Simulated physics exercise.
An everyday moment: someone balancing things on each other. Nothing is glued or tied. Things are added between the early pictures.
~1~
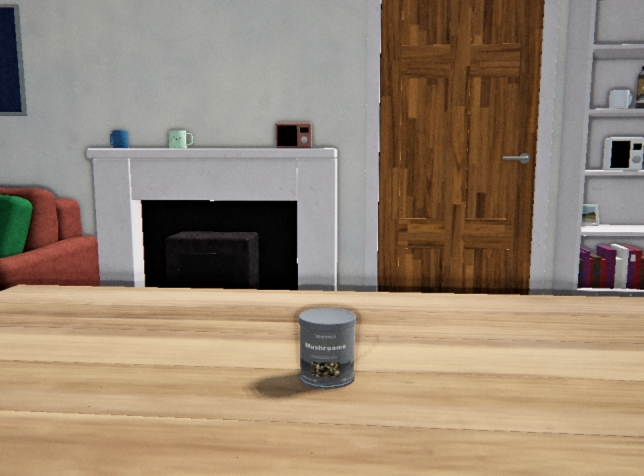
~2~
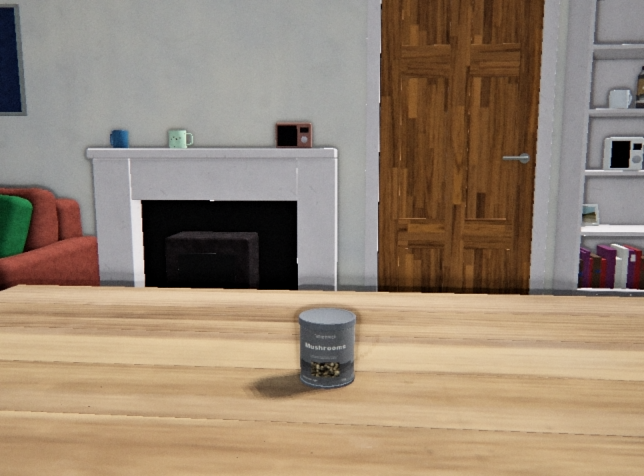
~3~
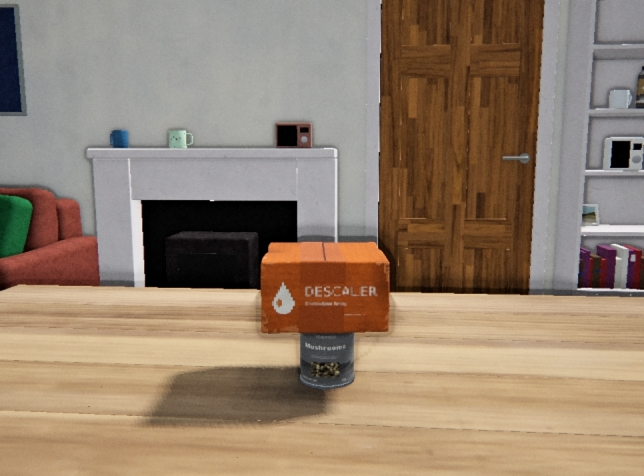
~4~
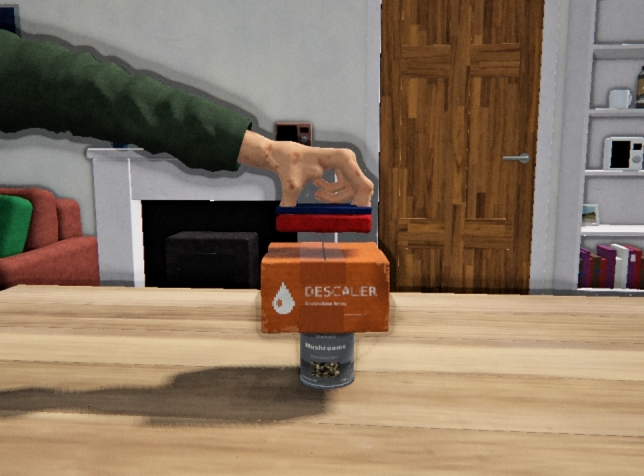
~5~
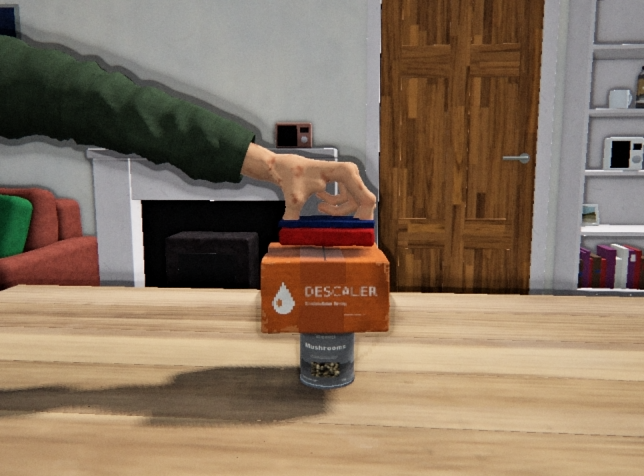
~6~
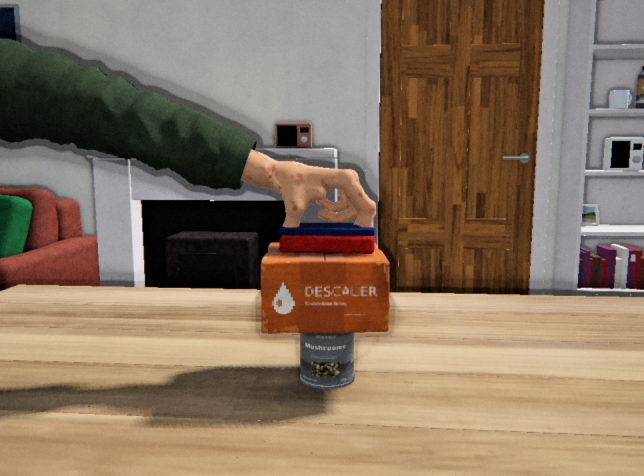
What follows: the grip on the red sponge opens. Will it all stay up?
The pile stays up.
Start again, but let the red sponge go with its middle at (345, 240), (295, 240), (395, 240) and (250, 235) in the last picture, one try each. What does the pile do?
First, it holds; second, it stays up; third, it comes apart; fourth, it gives way.
Then, 0.30 s past the last view, nothing moves.
Then, 0.70 s past the last view, red sponge resting near (328, 239).
Finally, all 3 still in place. Final places as the last picture's camera would see them, red sponge near (328, 239). The pile holds.
